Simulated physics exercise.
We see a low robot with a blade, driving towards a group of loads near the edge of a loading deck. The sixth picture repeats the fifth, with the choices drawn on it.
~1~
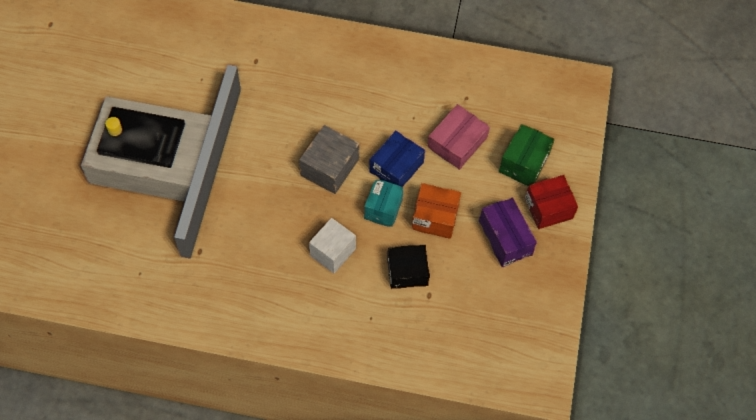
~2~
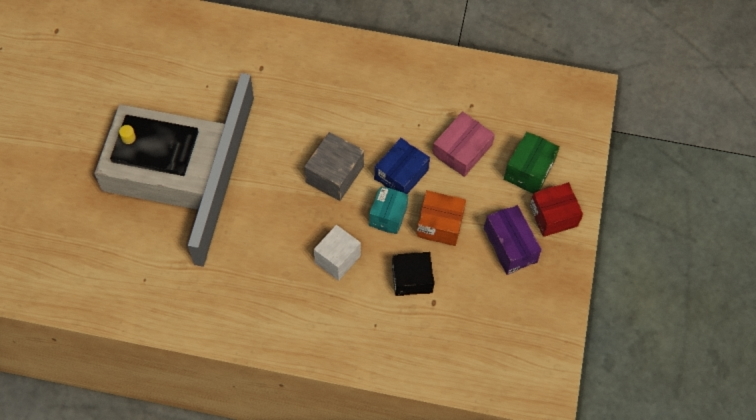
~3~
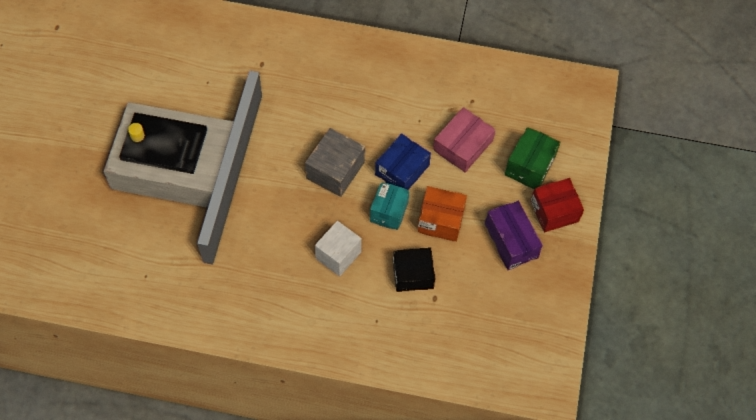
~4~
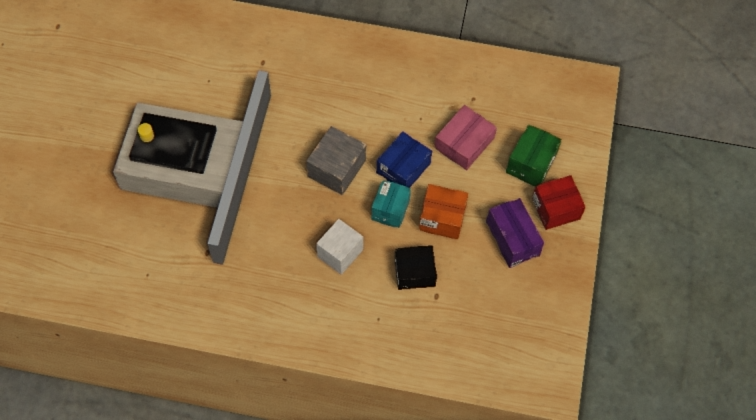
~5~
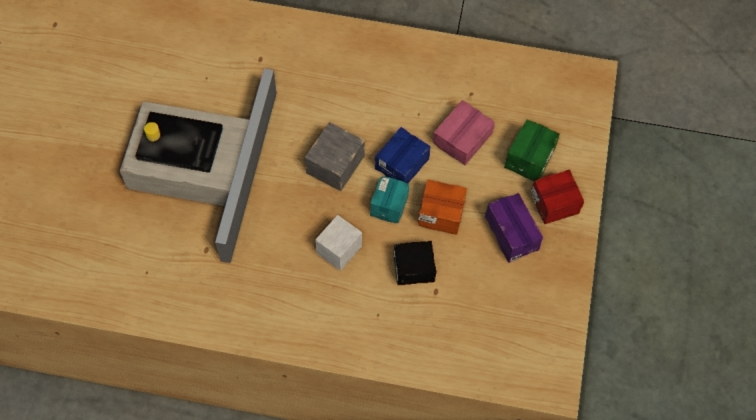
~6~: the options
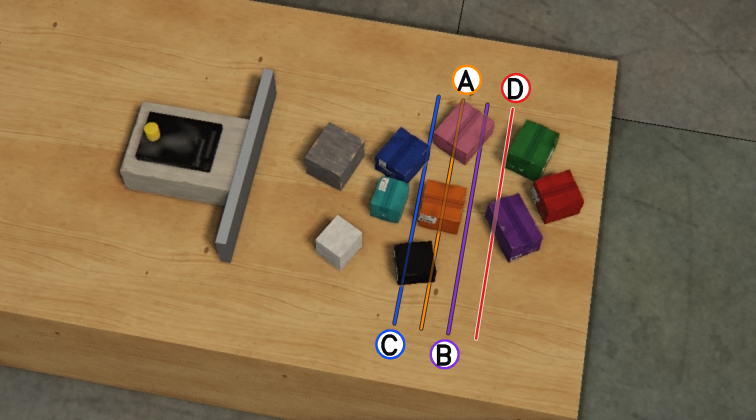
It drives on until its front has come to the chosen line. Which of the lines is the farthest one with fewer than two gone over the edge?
As far as mark D.
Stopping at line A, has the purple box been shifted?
By then, yes.
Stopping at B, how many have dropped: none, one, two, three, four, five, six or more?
In all, none.
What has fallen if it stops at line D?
The red parcel.
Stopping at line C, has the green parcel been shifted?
By then, no.
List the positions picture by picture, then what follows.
Turquoise parcel (384, 203); orange box (437, 211); green parcel (527, 155), in the first frame.
Robot (160, 145); pink box (463, 144), in the second frame.
Robot (170, 143); black parcel (414, 270), in the third frame.
Robot (179, 143); grey crate (337, 160), in the fourth frame.
Robot (185, 142); blue parcel (402, 158); turquoise parcel (390, 200); orange box (442, 208), in the fifth frame.
On the marked copy, A at (443, 209); B at (469, 213); C at (418, 204); D at (495, 218).
With D. Early on, robot (274, 158); white crate (346, 243); blue parcel (412, 158).
Further on, robot (362, 173); purple box (532, 237); green parcel (537, 151).
At the end, robot (433, 185); red parcel over the edge; purple box (587, 253); one fallen.
As for the rest, A is within the limit but short; B is within the limit but short; C is within the limit but short.
